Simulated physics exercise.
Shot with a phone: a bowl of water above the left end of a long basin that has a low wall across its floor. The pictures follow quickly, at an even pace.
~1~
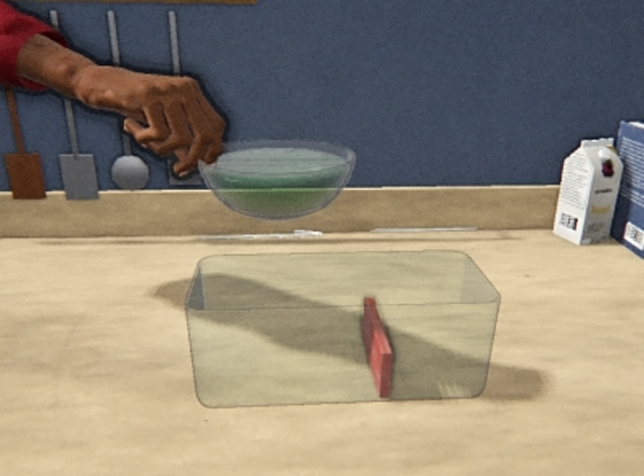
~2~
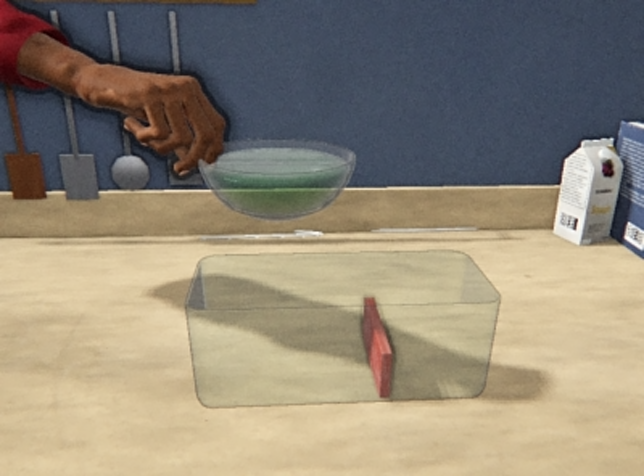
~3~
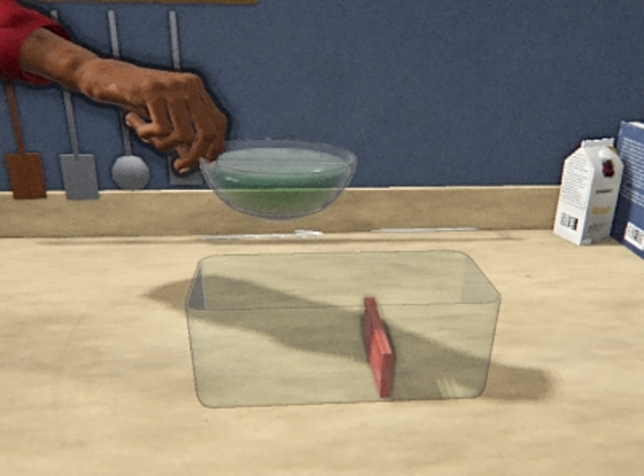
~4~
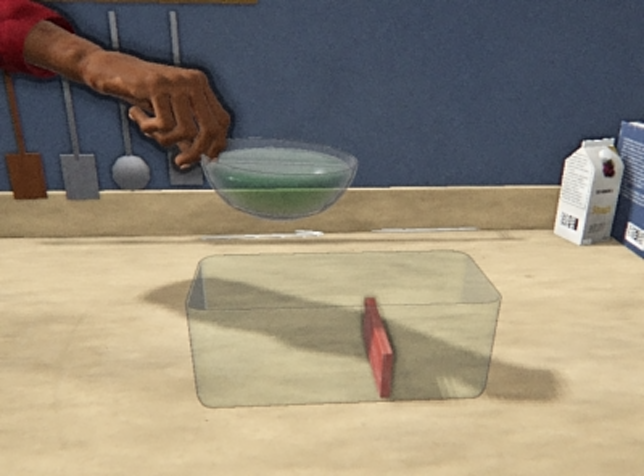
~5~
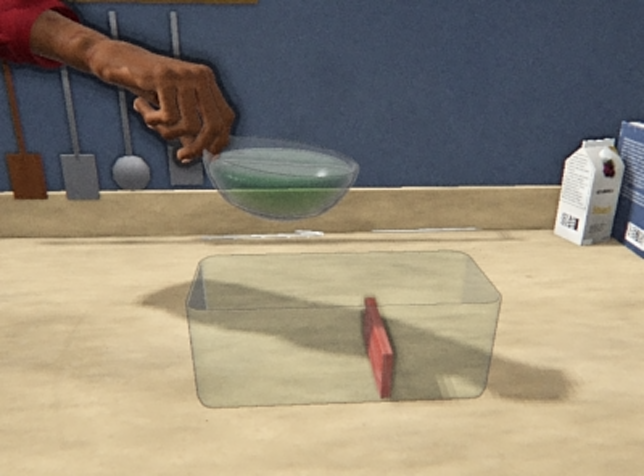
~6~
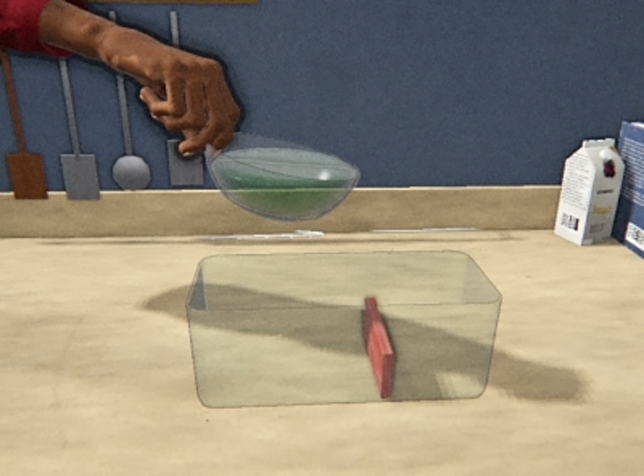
On a kitchen counter, a hand holds a clear bowl of green-tinted liquid above the left part of a long transparent basin with a low red wall inside, then slowly tilts the bowl slightly, its right rim lowering.
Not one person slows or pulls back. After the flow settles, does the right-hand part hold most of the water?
The right bay will be the one that fills most.
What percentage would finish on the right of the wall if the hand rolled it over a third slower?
I'd put it at some 75 percent.
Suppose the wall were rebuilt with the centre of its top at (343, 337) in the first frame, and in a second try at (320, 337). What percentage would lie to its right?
It works out to around 85 per cent for the first and around 90 per cent for the second.
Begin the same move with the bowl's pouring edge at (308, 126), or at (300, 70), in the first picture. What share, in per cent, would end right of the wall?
About 20 per cent, then about 30 per cent.
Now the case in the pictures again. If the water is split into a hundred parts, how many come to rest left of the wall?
Roughly 30 %.
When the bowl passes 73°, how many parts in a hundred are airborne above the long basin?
About 35 per cent.
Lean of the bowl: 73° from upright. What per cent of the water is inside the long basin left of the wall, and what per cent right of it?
The left part holds close to 5 per cent, the right part close to 40.
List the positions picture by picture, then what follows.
In the first picture, it leans 0°; its right rim is at (354, 156); the water meets the walls at (204, 164) and (350, 162); the long basin's rim runs from (193, 282) to (483, 275); the wall's top is at (377, 324).
In the second picture, it leans 1°; its right rim is at (354, 157); the water meets the walls at (204, 163) and (350, 163).
In the third picture, it leans 2°; its right rim is at (355, 159); the water meets the walls at (206, 161) and (350, 164).
In the fourth picture, it leans 5°; its right rim is at (356, 162); the water meets the walls at (207, 160) and (351, 165).
In the fifth picture, it leans 8°; its right rim is at (357, 167); the water meets the walls at (210, 160) and (353, 166).
In the sixth picture, it leans 13°; its right rim is at (358, 173); the water meets the walls at (212, 161) and (356, 169).
A moment on, the tilt is 73° and 22 per cent is still to pour, 3 is left of the wall and 38 right of it.
Next, the tilt is 106° and 0 per cent is still to pour, 31 is left of the wall and 67 right of it.
Then the tilt is 109° and 0 per cent is still to pour, 32 is left of the wall and 67 right of it.
Later the tilt is 109° and 0 per cent is still to pour, 32 is left of the wall and 67 right of it.
In the end 32 per cent lies left of the wall, 67 right of it and 1 outside.
